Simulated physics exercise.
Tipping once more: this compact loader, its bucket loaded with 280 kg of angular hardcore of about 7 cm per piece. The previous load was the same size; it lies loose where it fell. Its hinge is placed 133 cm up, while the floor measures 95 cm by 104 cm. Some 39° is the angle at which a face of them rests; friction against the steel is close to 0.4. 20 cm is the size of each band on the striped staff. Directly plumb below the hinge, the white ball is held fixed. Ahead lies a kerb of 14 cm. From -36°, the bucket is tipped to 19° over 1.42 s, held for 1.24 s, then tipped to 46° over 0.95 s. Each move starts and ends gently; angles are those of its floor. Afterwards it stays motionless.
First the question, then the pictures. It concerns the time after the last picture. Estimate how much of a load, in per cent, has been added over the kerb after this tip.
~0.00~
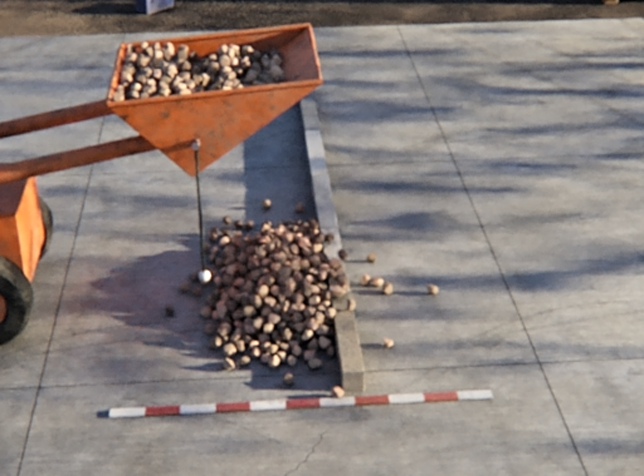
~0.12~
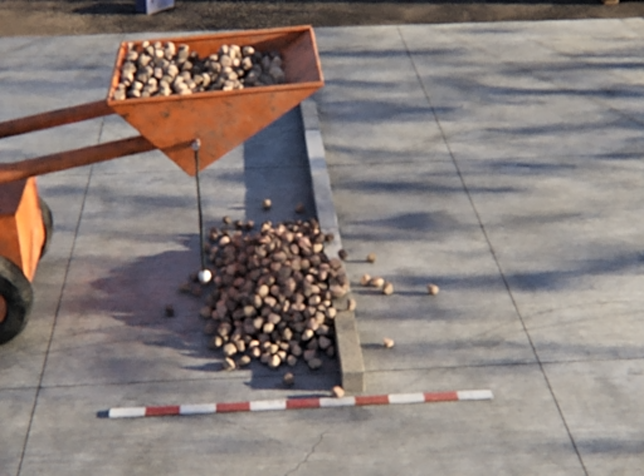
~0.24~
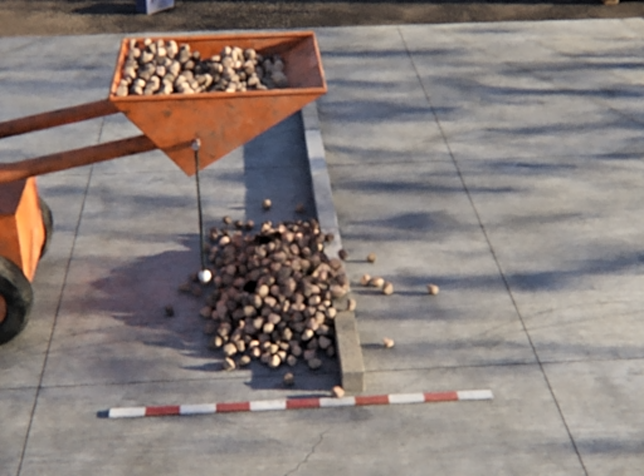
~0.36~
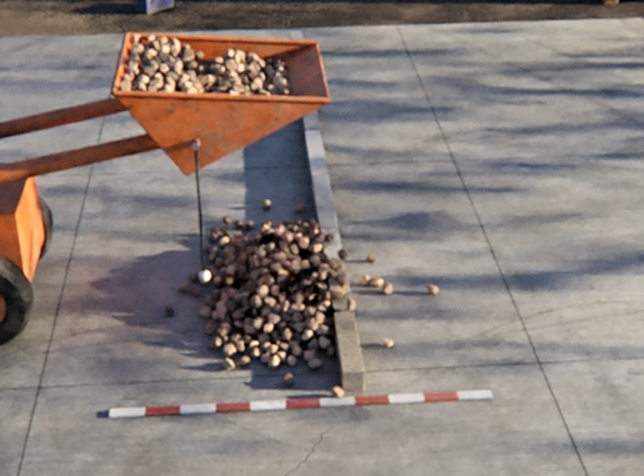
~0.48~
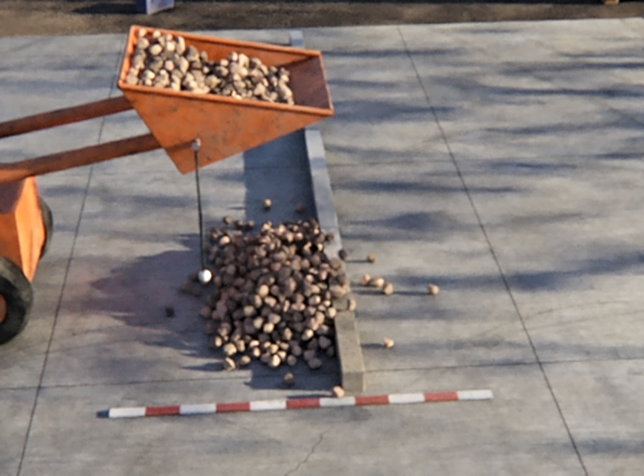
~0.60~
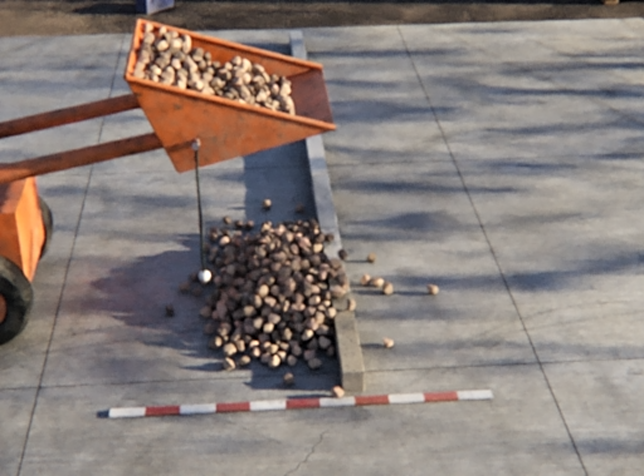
Roughly 54 per cent of a load has been added.
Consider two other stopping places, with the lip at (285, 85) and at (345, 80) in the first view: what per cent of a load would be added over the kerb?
I'd say close to 25 per cent for one and close to 75 per cent for the other, in that order.
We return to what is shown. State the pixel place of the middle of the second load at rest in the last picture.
Near (352, 271).
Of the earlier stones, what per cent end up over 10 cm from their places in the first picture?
I'd say roughly 0 per cent of them.
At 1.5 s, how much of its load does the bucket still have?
I'd say about 100 per cent.
After 1.1 s the floor is at 10°; in per cent of one load, 100 in the bucket, 99 on this side of the kerb, 1 over the kerb; the foremost stones are at (377, 286).
After 1.5 s the floor is at 19°; in per cent of one load, 100 in the bucket, 99 on this side of the kerb, 1 over the kerb; the foremost stones are at (377, 286).
After 4.1 s the floor is at 46°; in per cent of one load, 0 in the bucket, 148 on this side of the kerb, 52 over the kerb; the foremost stones are at (454, 252).
After 6.6 s the floor is at 46°; in per cent of one load, 0 in the bucket, 144 on this side of the kerb, 56 over the kerb; the foremost stones are at (464, 265). Net gain over the kerb, 54.
